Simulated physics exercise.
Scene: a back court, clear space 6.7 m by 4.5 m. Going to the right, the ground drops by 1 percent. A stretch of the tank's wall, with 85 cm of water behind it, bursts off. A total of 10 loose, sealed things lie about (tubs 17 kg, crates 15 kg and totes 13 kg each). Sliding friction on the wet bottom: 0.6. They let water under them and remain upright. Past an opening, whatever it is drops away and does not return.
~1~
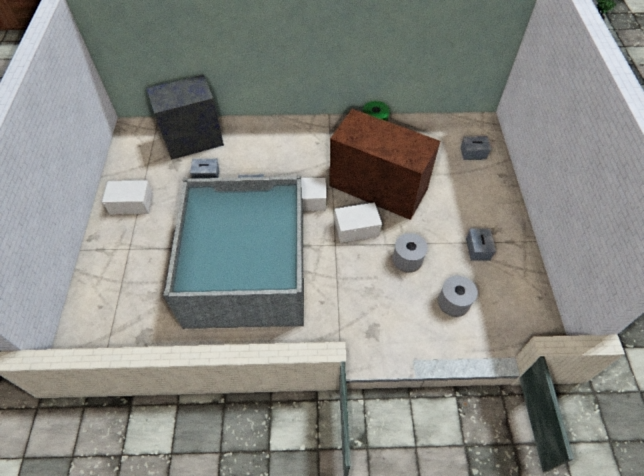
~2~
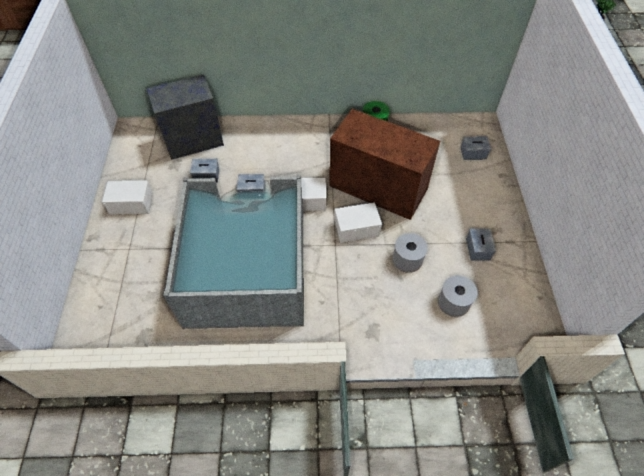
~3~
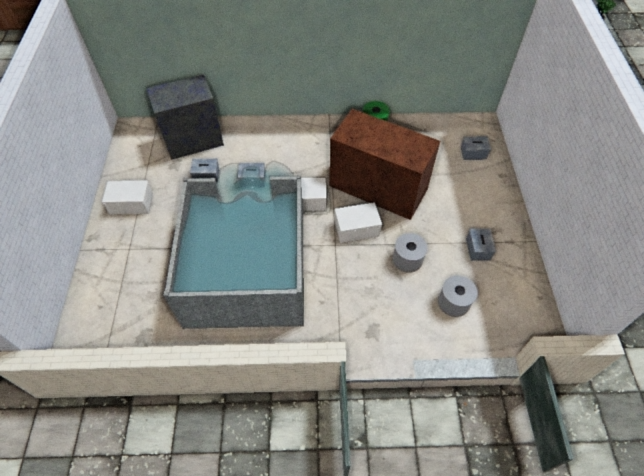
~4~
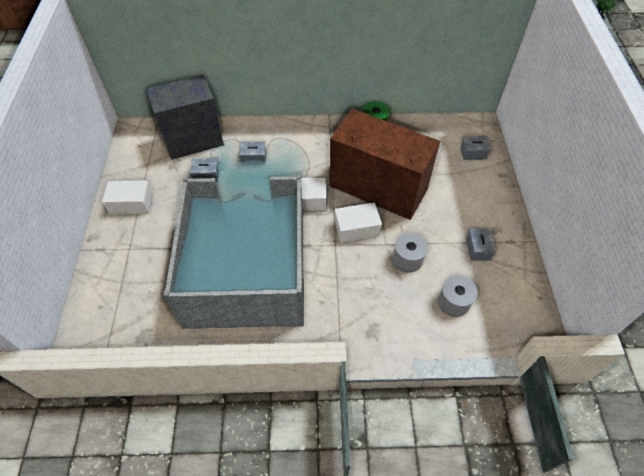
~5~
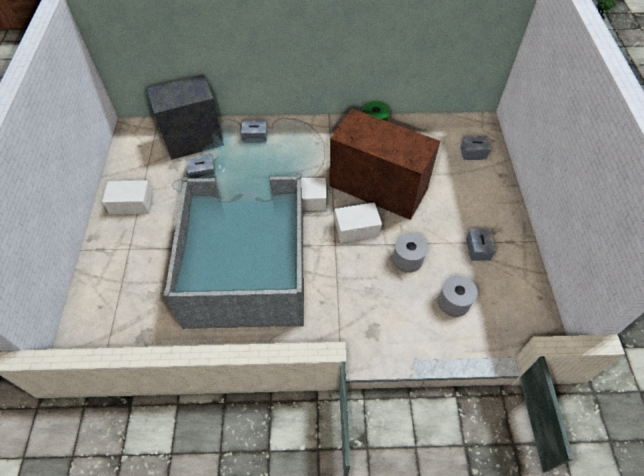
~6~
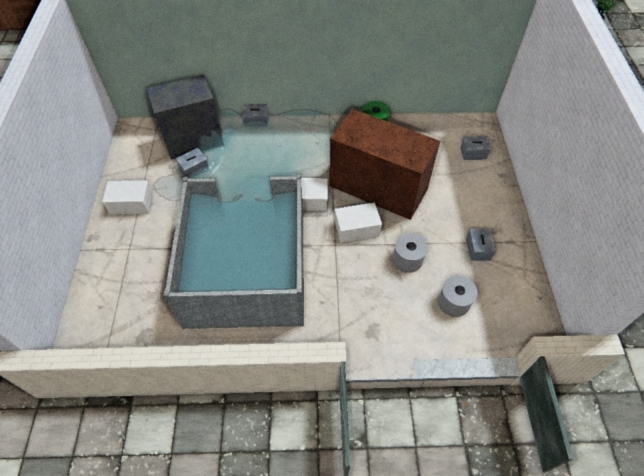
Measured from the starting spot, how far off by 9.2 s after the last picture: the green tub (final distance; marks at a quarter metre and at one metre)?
By then the green tub is well away.
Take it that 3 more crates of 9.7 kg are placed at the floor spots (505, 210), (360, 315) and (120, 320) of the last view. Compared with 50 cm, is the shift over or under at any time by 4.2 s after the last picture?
Beyond it, within it, within it.
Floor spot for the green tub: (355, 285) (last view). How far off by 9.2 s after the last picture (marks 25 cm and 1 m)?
Put there, it remains roughly in place.
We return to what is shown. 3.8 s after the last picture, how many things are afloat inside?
I get 1.
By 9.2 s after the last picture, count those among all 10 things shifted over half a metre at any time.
5.
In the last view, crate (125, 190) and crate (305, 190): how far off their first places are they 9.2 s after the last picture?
Lab note - net shifts in order: 140 cm; 20 cm.
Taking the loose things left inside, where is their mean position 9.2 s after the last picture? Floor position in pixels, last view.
About (363, 266).
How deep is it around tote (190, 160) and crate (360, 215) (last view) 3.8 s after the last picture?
I'd put it at 7 cm and 0 cm respectively.
Then, 1.2 s after the last picture the green tub is near (423, 133), 0.9 m from its start, aground; 0 of 10 are out; 1 afloat.
Then, 3.8 s after the last picture the green tub is near (479, 186), 2.2 m from its start, aground; 0 of 10 are out; 1 afloat.
Then, 6.2 s after the last picture the green tub is near (491, 231), 2.9 m from its start, aground; 0 of 10 are out; 2 afloat.
Then, 9.2 s after the last picture the green tub is near (532, 281), 3.8 m from its start, afloat; 0 of 10 are out; 3 afloat.
